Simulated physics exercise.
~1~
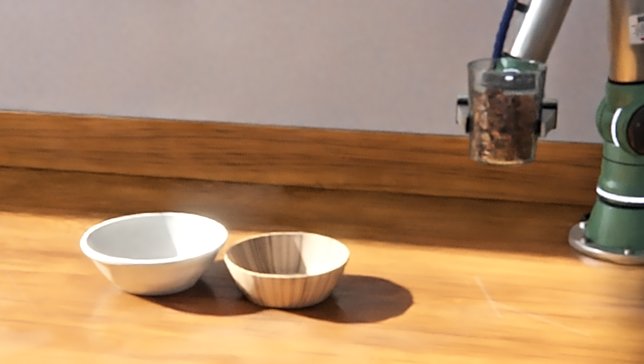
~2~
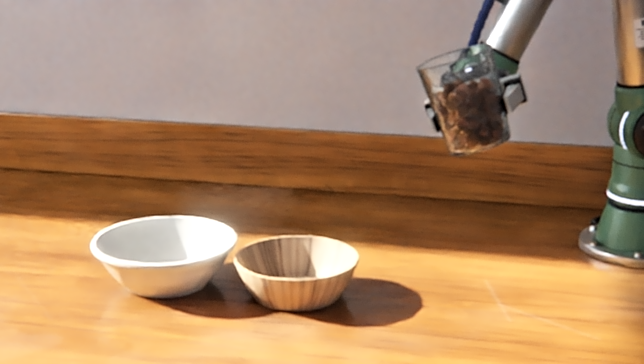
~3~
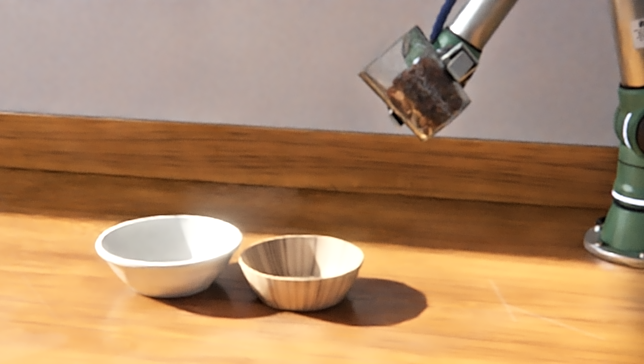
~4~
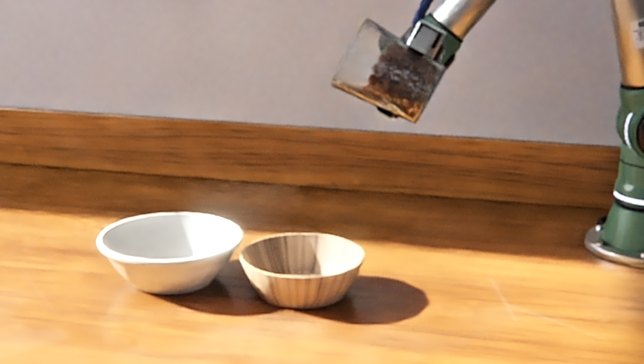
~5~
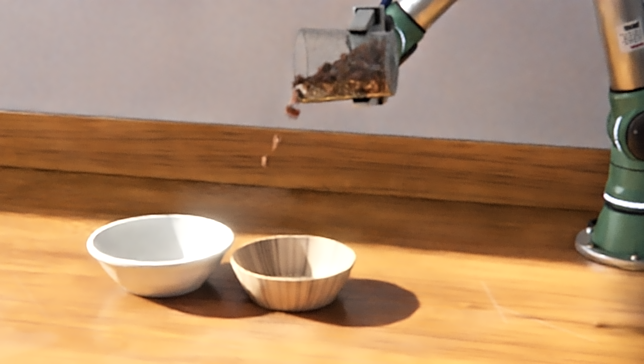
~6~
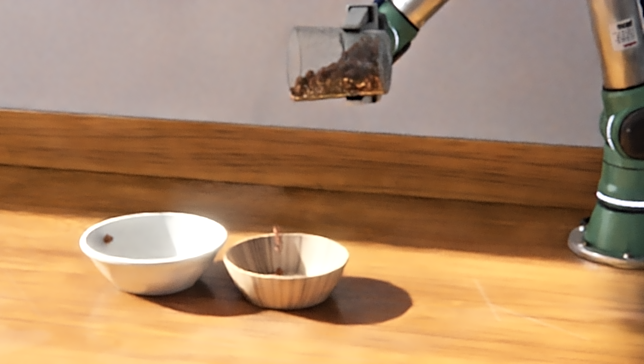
The clip opens on a green and silver robotic arm holding a clear tumbler of brown pellets upright at the right, with a white bowl and a smaller striped wooden bowl side by side on a wooden table. The arm carries the tumbler left and begins to lean it toward the bowls. It keeps moving left and tips further, until the tumbler lies on its side high above the wooden bowl. A few pellets spill from the rim and fall. At the end, a few pellets reach the wooden bowl, one sits in the white bowl, and most remain in the tumbler.
